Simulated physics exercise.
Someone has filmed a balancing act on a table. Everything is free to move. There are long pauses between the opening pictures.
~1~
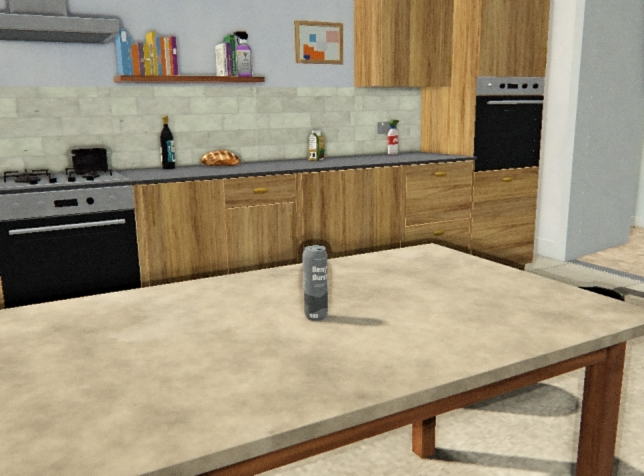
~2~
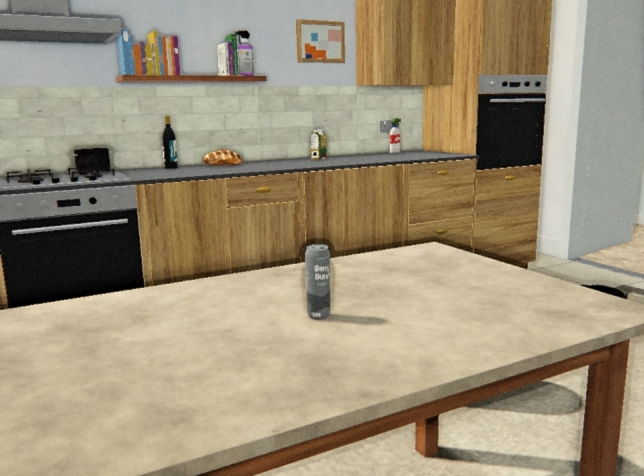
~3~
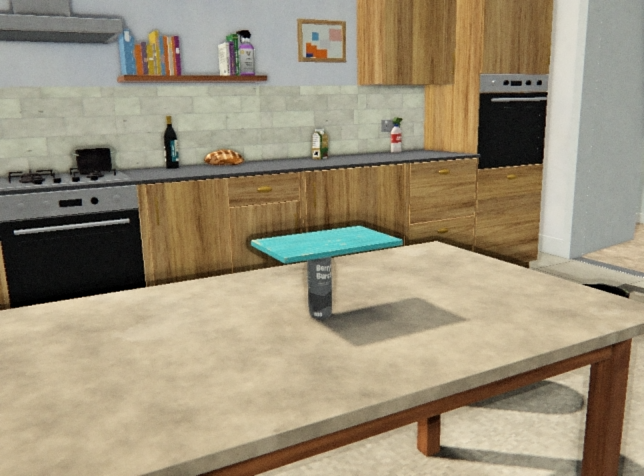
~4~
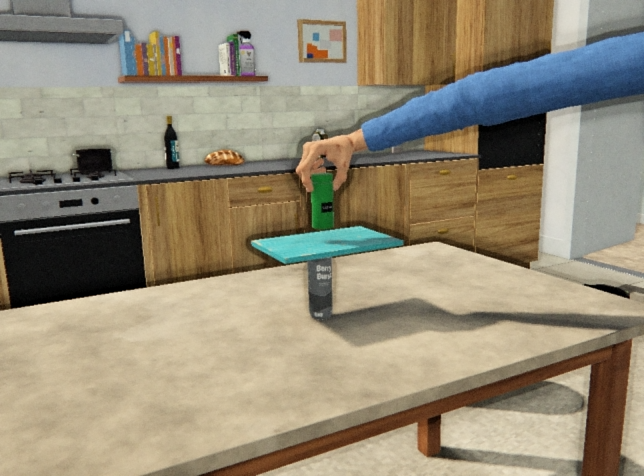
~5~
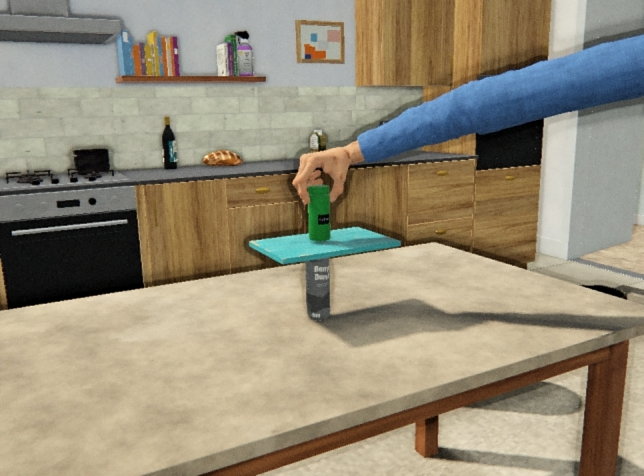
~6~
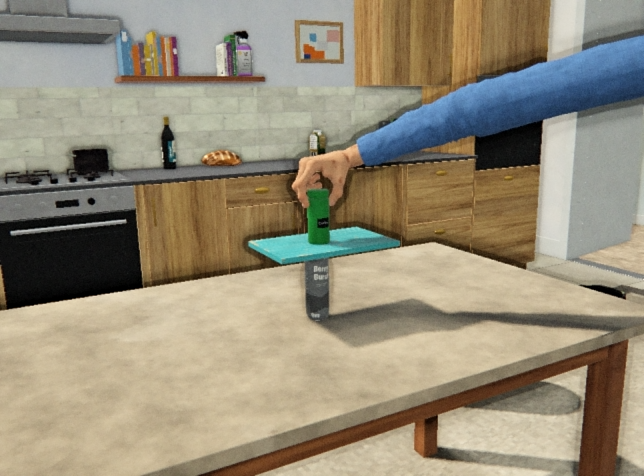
A small grey can stands upright on a stone-topped table in a kitchen, seen from slightly above by a camera that barely shifts. Behind it are wooden cupboards, a dark oven at left, a bottle and bread on the counter, and a shelf of colourful books. A turquoise board appears flat on the can, then a blue-sleeved arm from the right lowers a green shaker onto it, still gripping it.
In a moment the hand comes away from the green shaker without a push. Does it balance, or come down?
It stays up.
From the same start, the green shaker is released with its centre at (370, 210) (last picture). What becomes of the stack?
Then it gives way.
Then, 0.80 s on from there, things are still on the move.
Then, 1.70 s on from there, no change.
In the end, all 3 unmoved. At the end, from the last picture's camera, green shaker near (319, 217). The stack keeps its balance.
